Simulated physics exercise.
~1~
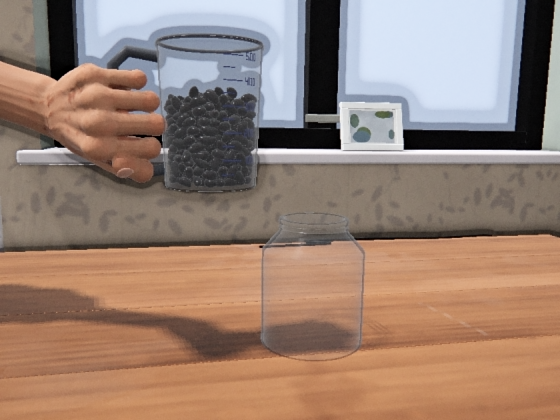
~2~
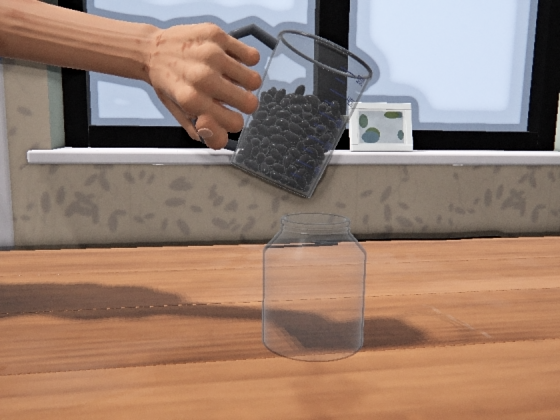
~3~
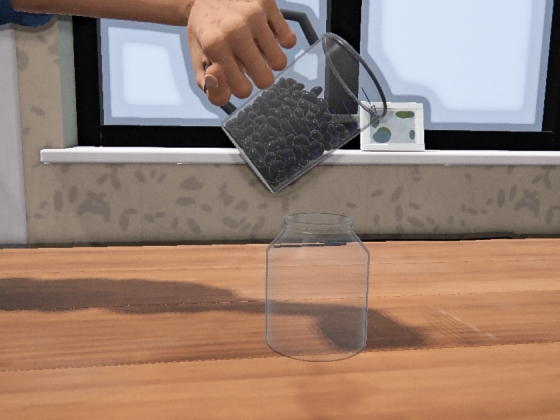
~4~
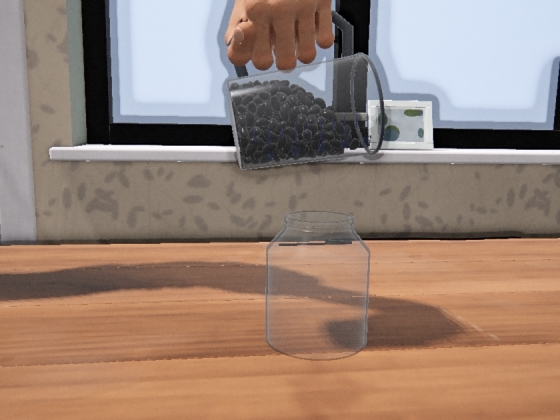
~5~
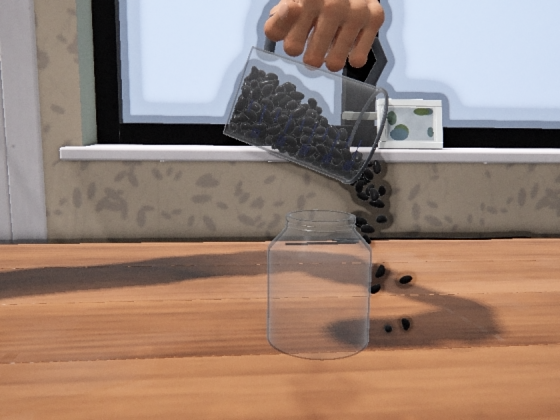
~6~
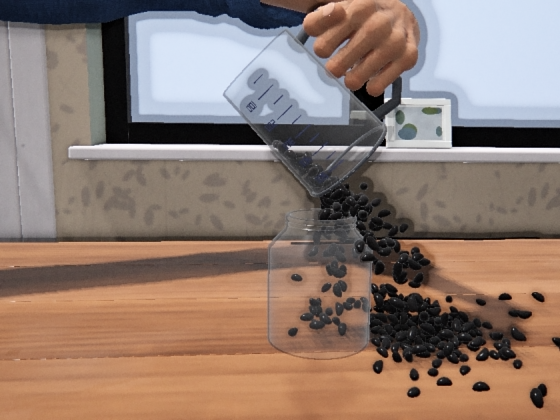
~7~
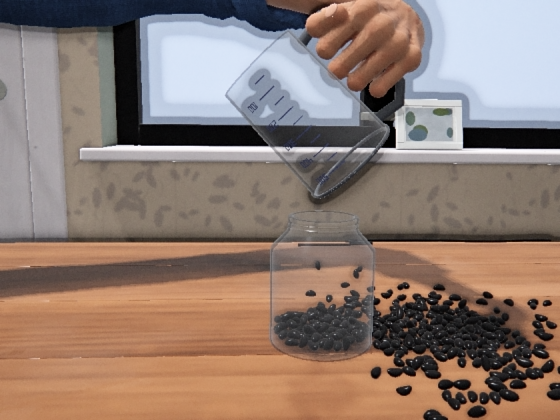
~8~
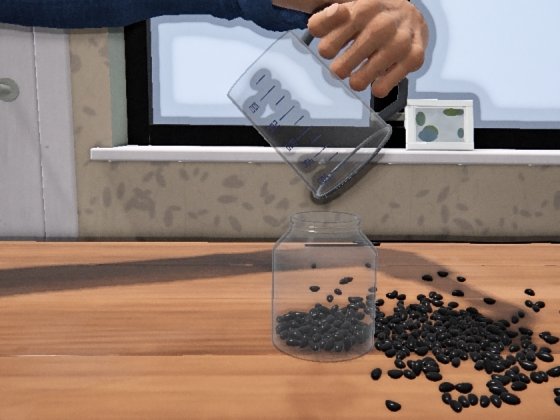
In this clip, a hand tilts a clear handled cup of black beans above an open glass jar on a wooden table until it empties; some beans land in the jar, but most spill and lie scattered on the table to its right.
